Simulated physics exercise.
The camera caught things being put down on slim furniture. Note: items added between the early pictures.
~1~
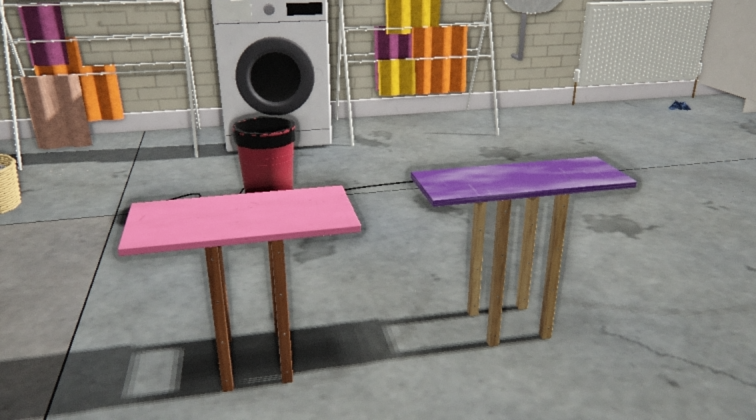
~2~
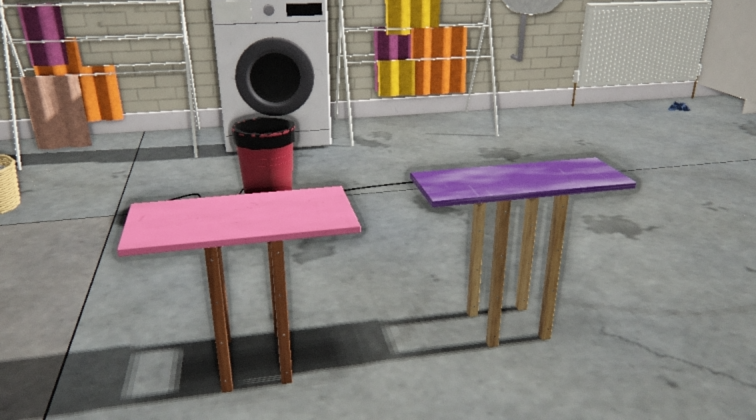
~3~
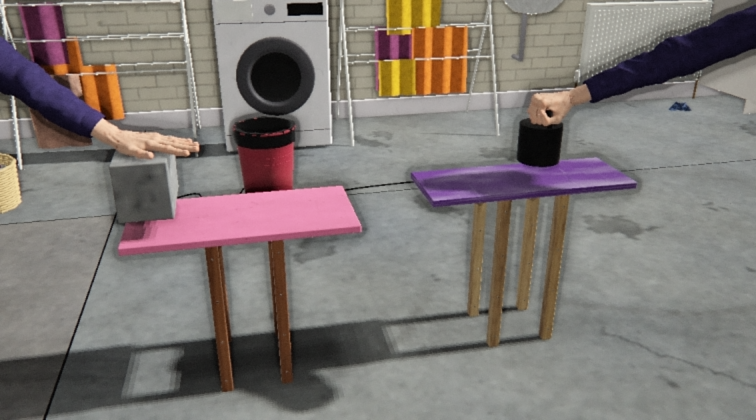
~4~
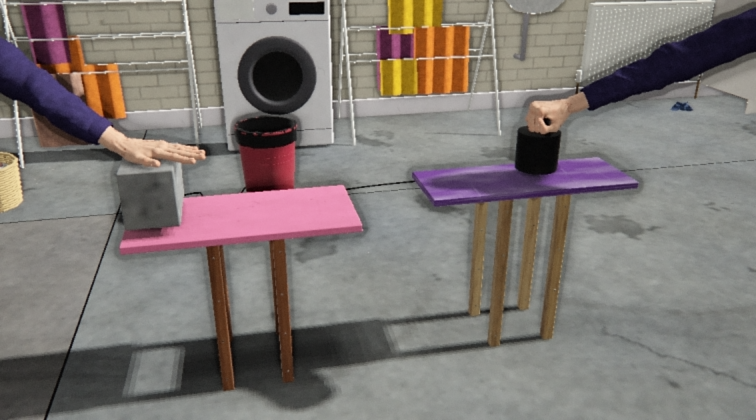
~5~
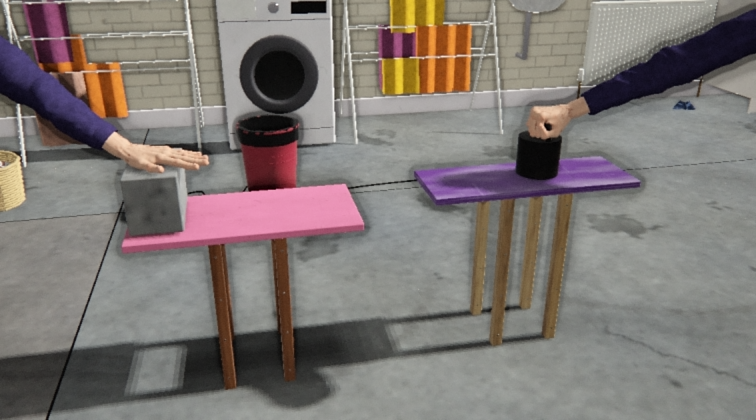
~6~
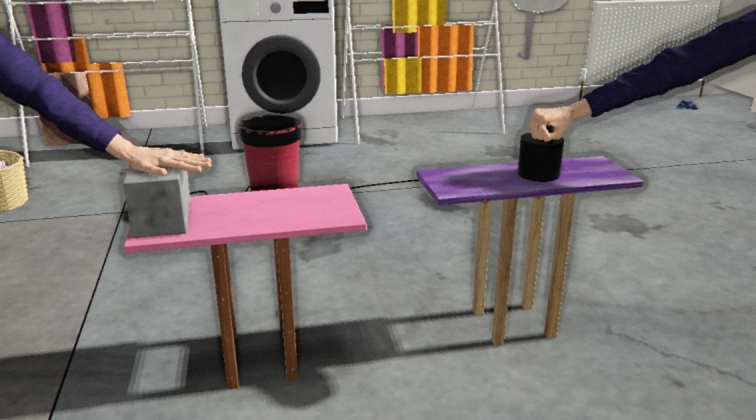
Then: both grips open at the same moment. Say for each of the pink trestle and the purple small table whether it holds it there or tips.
One by one: Pink trestle - tips; purple small table - holds it.
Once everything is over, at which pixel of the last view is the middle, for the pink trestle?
Its centre ends up near (70, 296).
Then, 0.60 s past the last view, pink trestle leaning 21° off how it started near (181, 220); purple small table at rest near (527, 179).
Then, 0.78 s past the last view, pink trestle leaning 51° off how it started near (113, 261); purple small table at rest near (527, 179).
Finally, the pink trestle overbalances, near (70, 296); the purple small table holds firm, near (527, 179).
